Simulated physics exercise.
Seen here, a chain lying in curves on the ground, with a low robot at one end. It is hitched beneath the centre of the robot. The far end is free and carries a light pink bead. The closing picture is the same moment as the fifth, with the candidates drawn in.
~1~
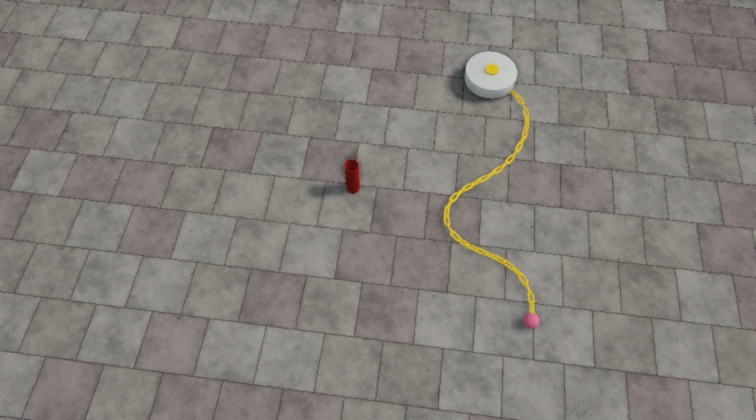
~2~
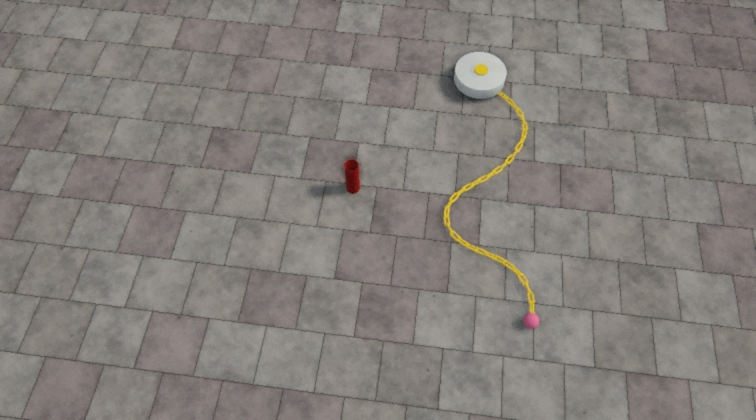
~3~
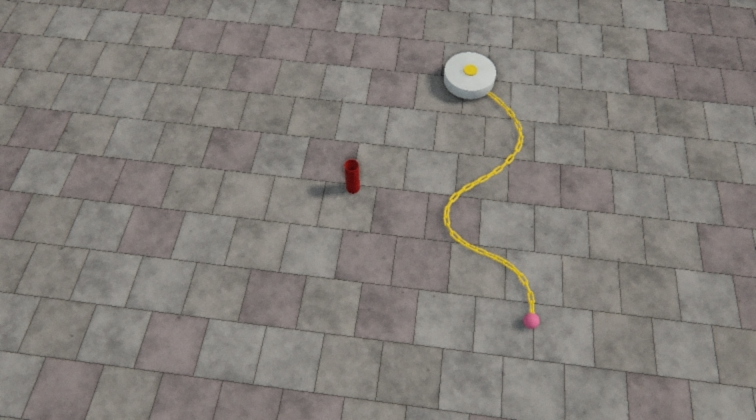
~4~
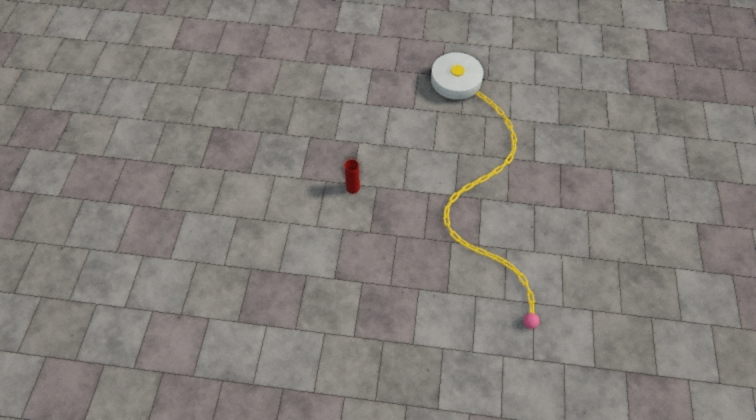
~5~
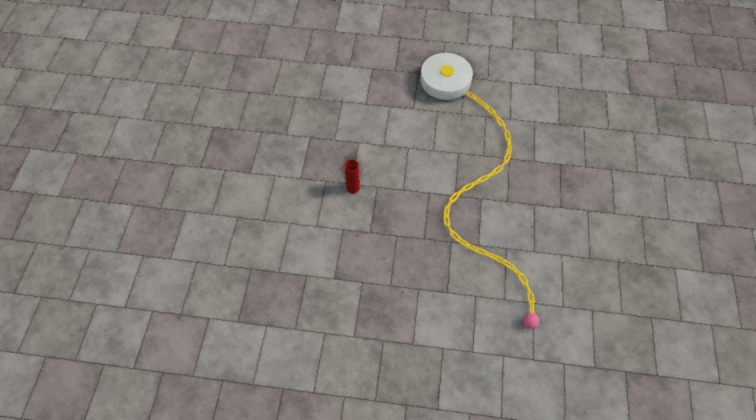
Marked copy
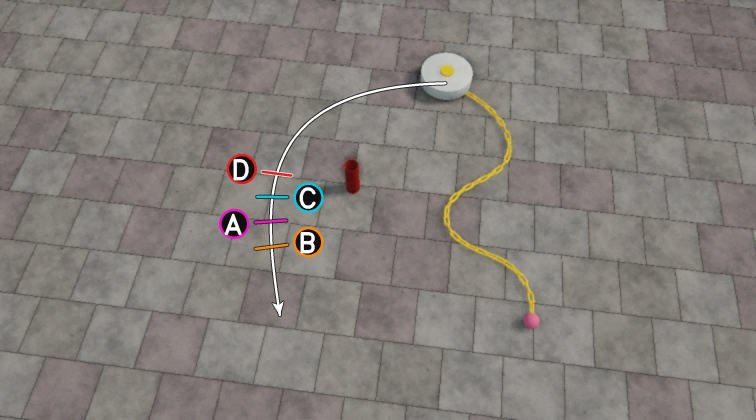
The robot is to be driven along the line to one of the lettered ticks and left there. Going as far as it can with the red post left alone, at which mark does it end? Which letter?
As far as tick A.
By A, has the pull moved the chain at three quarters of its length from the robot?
No.
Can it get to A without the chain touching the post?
Yes.
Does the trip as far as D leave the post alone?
For that mark, yes.
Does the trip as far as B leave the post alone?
For that mark, no.
On the copy, A at (271, 221); B at (272, 247); C at (272, 197); D at (277, 174); the route from (445, 83) via (292, 142) to (280, 315).
On A. First, robot (356, 91), middle of the chain (464, 189), free end (531, 321).
Then, robot (286, 143), middle of the chain (447, 184), free end (531, 321).
Finally, robot (269, 216), middle of the chain (435, 185), free end (531, 321); nothing has been touched.
By contrast, B brings the chain against the post; C is safe but short; D is safe but short.
